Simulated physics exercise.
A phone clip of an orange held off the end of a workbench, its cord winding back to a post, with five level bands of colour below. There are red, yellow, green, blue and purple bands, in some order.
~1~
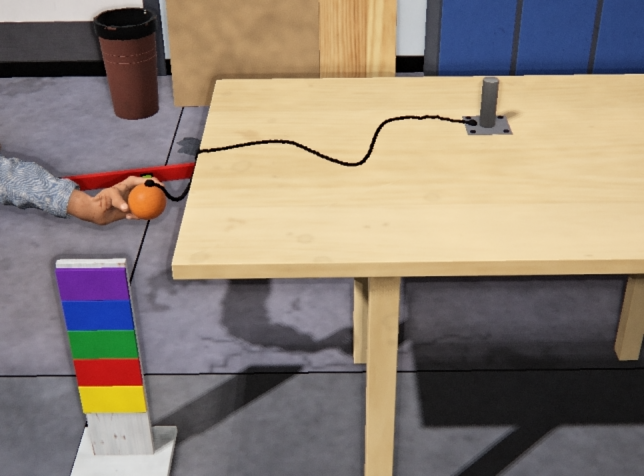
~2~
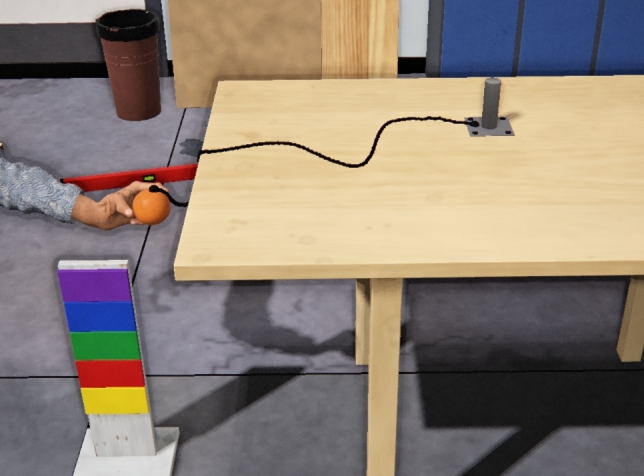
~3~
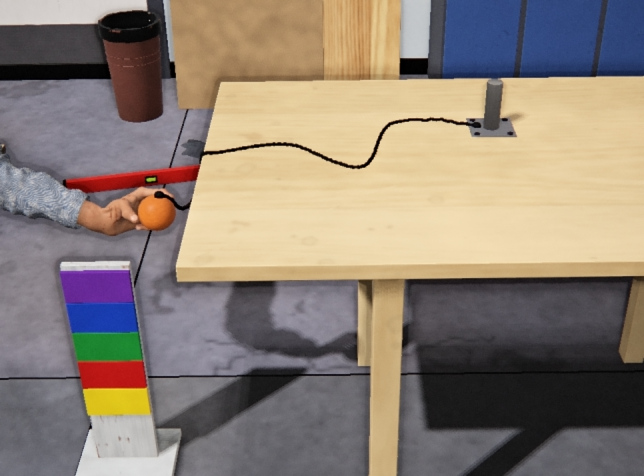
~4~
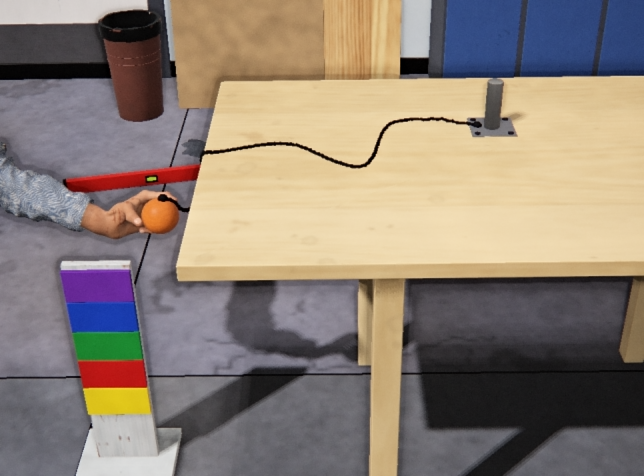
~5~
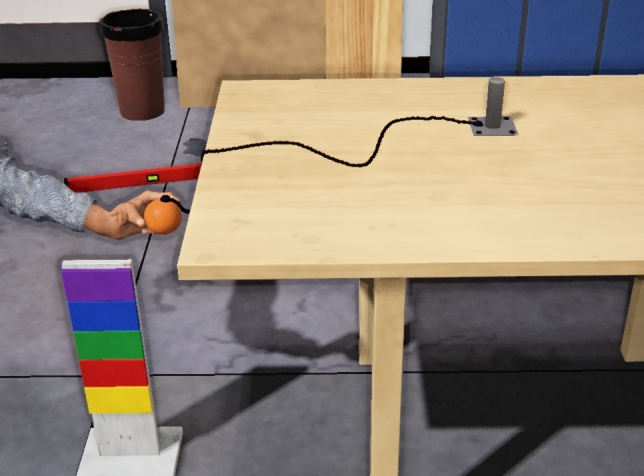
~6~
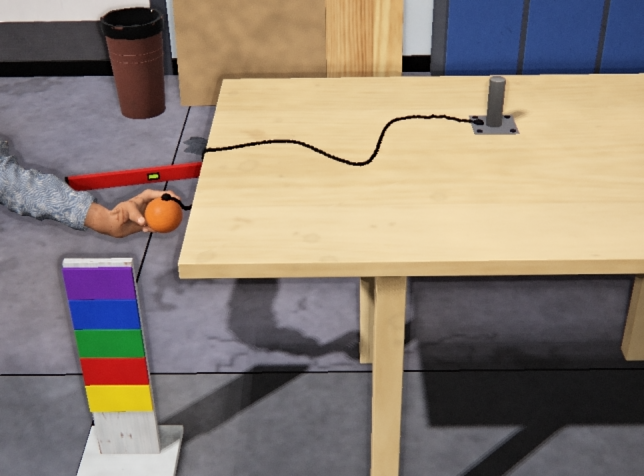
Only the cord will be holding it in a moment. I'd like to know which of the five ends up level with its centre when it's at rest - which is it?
It's green.
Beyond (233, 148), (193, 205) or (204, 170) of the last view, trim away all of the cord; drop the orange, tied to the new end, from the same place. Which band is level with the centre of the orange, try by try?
Lab note - try 1: No band; try 2: Blue; try 3: Purple.
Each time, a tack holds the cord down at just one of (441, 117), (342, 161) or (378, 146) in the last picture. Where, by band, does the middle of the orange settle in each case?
For the first place it's green, for the second purple, and for the third blue.
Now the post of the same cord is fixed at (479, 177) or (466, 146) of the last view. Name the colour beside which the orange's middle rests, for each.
The first case gives red, the second gives red.
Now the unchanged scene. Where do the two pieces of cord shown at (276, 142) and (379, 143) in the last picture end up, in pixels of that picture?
First one close to (204, 182), second close to (334, 143).
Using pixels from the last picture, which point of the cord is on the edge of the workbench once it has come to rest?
Around (295, 142).
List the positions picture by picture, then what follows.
In the first picture, orange (147, 201); purple (92, 286); blue (98, 317); green (103, 345); red (108, 374); yellow (113, 400).
In the second picture, orange (152, 207); cord through (440, 118) (379, 134) (350, 166) (278, 143) (201, 160).
In the third picture, orange (157, 213).
In the fourth picture, orange (160, 216); cord through (443, 119) (382, 135) (352, 167) (281, 144) (203, 161).
In the fifth picture, orange (163, 217).
In the sixth picture, orange (164, 215); cord through (445, 117) (384, 133) (354, 164) (283, 142) (205, 159).
Soon after, orange near (178, 322); level with blue.
Then, orange near (244, 325); level with green.
Further on, orange near (206, 338); level with green.
At rest, orange near (218, 337); level with green. Its centre hangs level with the green band.
